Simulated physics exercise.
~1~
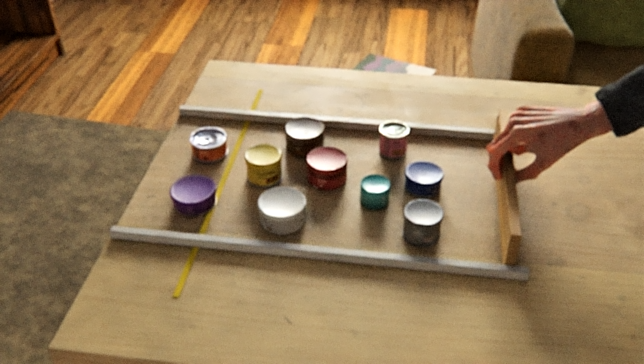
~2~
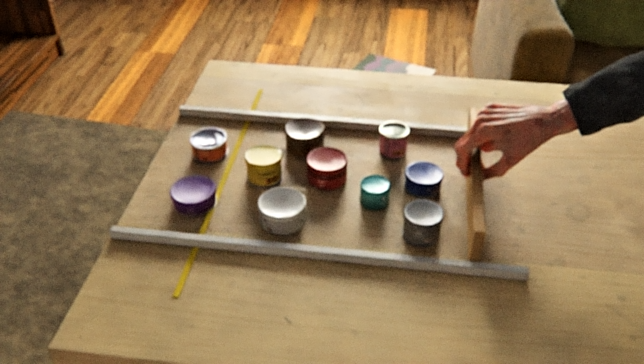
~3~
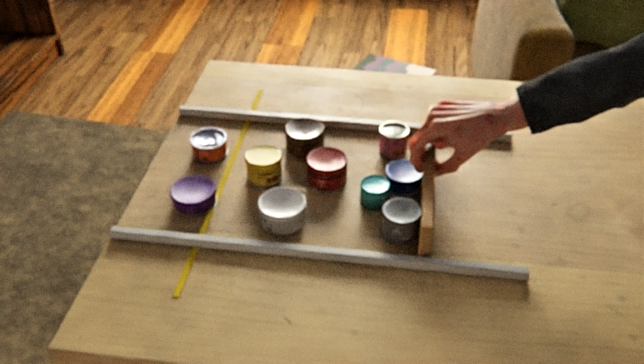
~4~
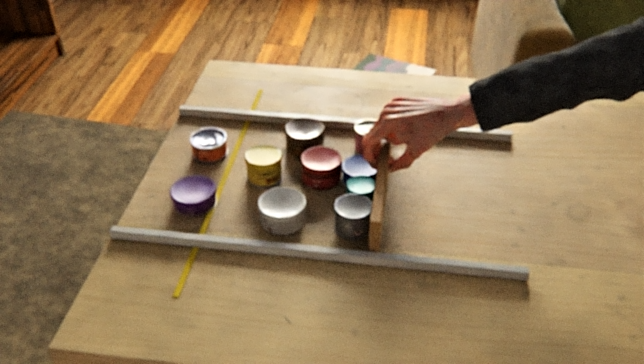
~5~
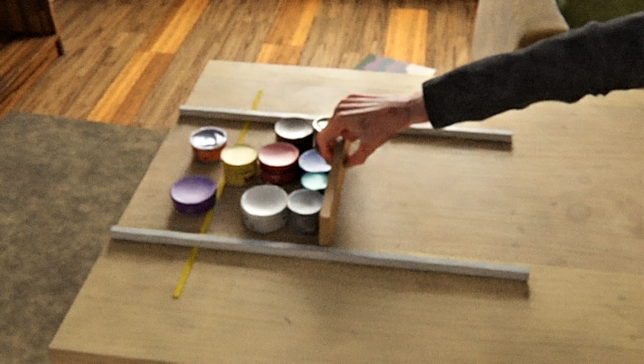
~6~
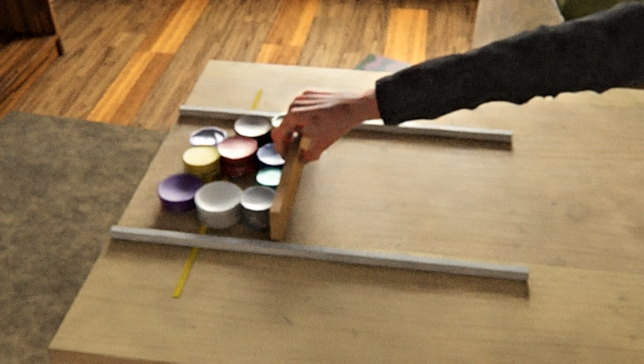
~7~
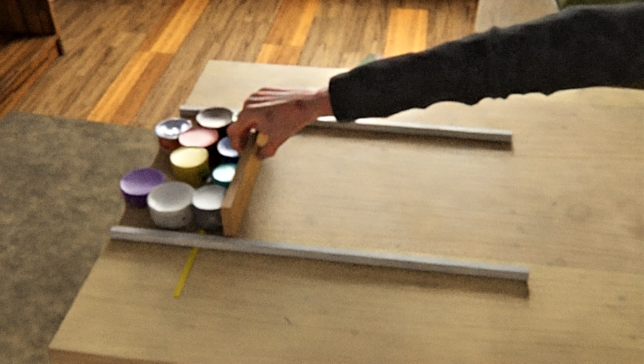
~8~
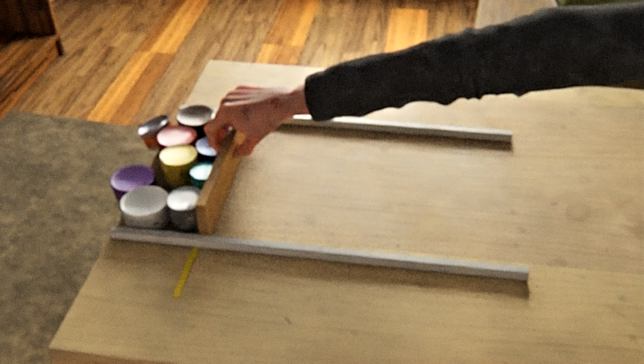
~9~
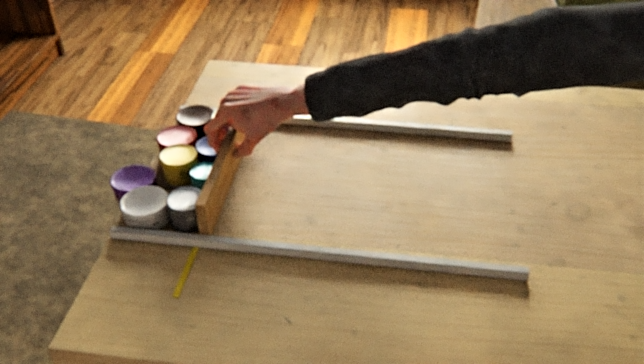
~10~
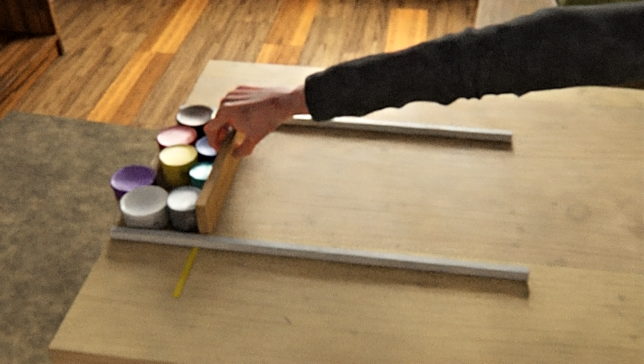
Hand sliding a wooden board left across a table, bunching colourful pots at the edge until the orange one drops off.
